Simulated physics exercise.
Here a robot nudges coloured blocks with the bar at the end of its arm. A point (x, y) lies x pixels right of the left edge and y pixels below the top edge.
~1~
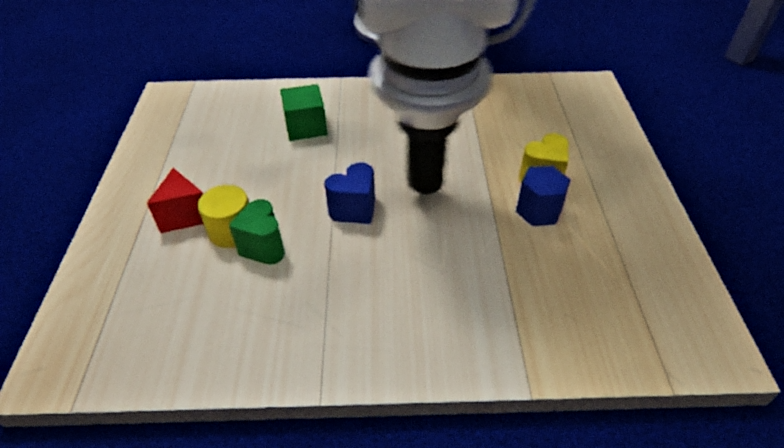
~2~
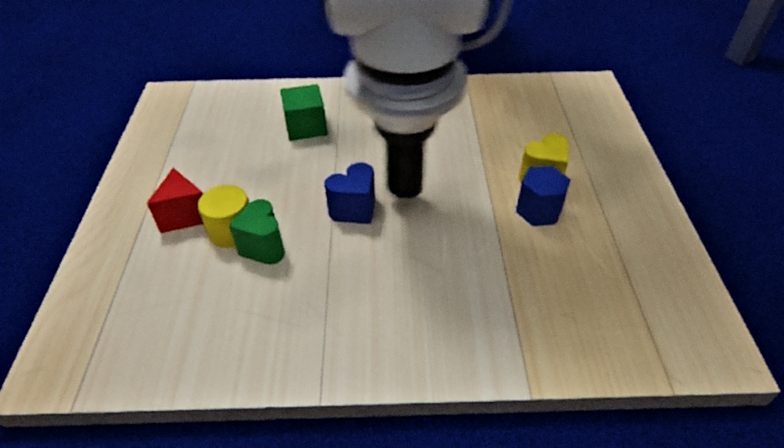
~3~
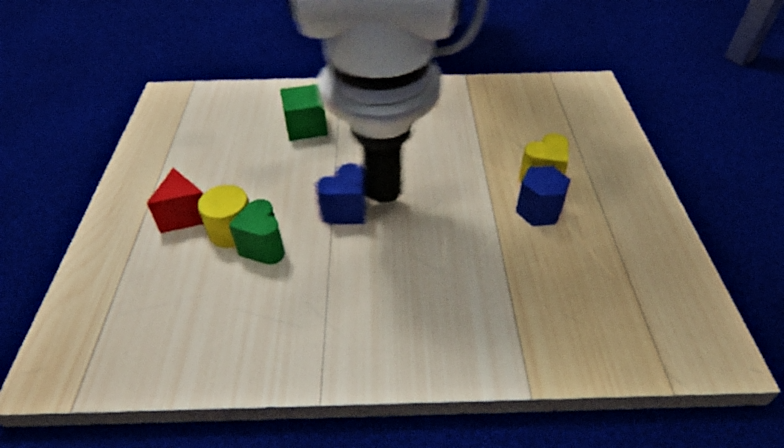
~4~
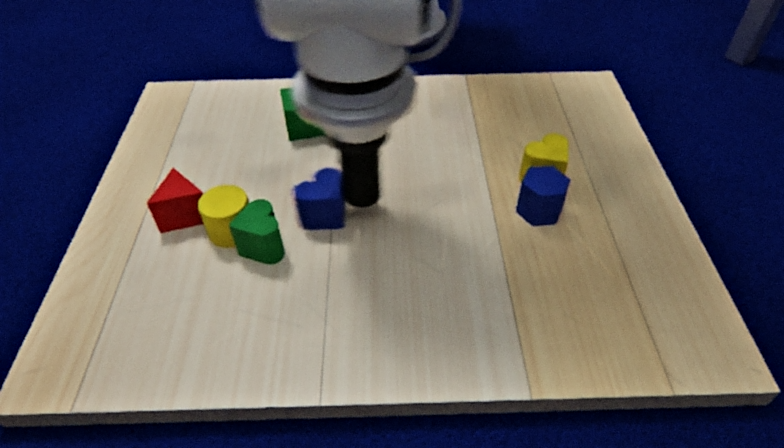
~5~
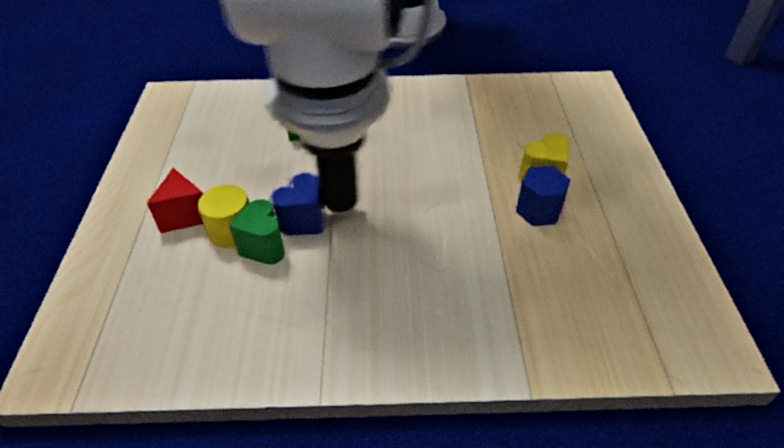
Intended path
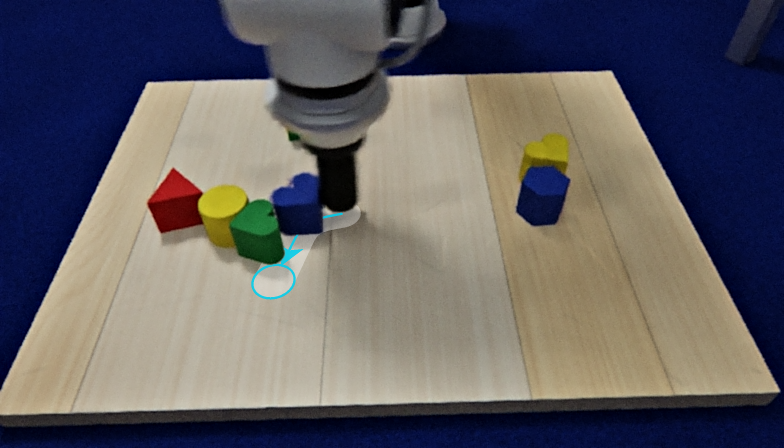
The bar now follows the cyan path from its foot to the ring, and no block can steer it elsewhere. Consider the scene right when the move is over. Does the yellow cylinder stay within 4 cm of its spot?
Yes, I think so.
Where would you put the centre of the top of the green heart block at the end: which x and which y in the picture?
At the end it should sit near (217, 257).
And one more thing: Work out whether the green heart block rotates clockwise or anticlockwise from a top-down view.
Watching from overhead, you'd notice the green heart block rotating counter-clockwise.
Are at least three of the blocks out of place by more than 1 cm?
Yes.
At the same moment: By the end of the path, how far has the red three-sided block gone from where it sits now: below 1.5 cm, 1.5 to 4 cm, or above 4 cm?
It slides not even 1.5 cm.
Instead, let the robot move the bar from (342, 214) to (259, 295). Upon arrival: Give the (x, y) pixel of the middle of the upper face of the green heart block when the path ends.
At pixel (225, 239).
The line goes from (342, 214) by way of (307, 224) and (289, 251) to (274, 281).
On the path given first. One third of the way, bar at (304, 210); red three-sided block at (172, 185); yellow cylinder at (208, 203); green heart block at (241, 233), turned 55° anticlockwise; blue heart block at (260, 201).
Two thirds of the way, bar at (285, 238); red three-sided block at (171, 185); yellow cylinder at (194, 205); green heart block at (232, 246), turned 60° anticlockwise; blue heart block at (241, 215), turned 15° clockwise.
At the end, bar at (270, 267); red three-sided block at (171, 184); yellow cylinder at (194, 205); green heart block at (217, 257), turned 20° anticlockwise; blue heart block at (240, 217), turned 20° clockwise.
